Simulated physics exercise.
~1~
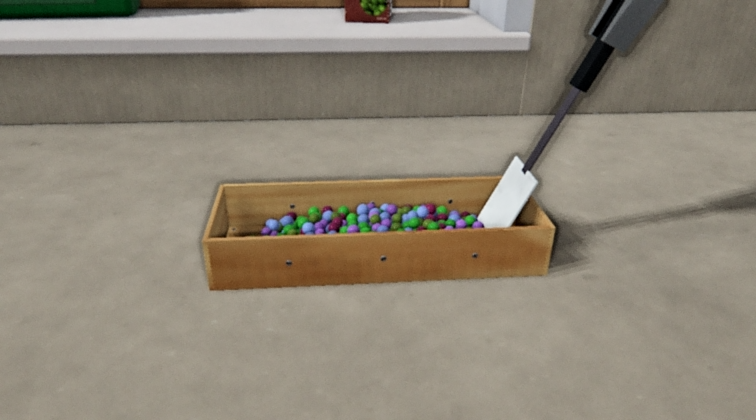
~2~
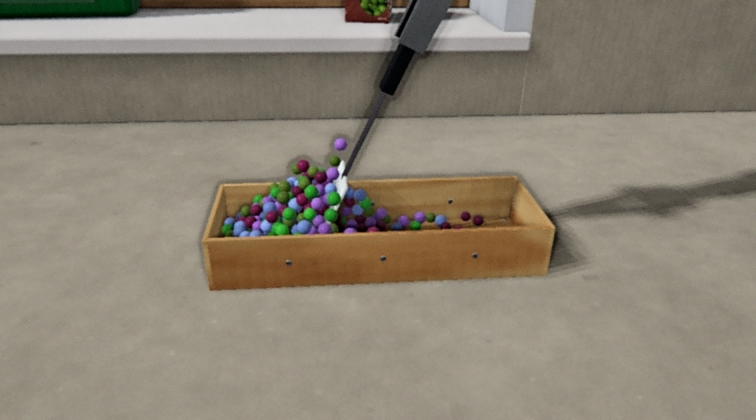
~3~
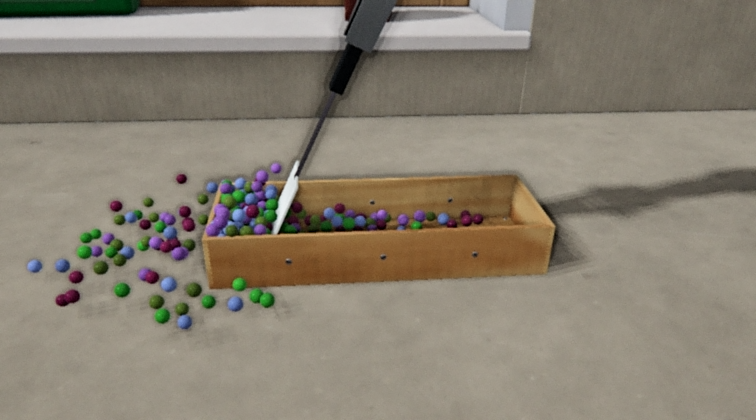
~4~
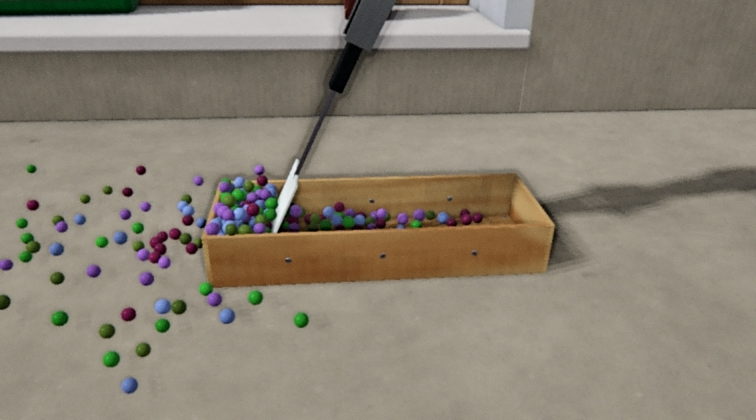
On a grey tabletop, a robot's turner swept a heap of colourful round sweets leftward through a wooden-looking tin, piling them up until many spilled over the left end and scattered across the surface, while the rest stayed inside beside the halted blade.
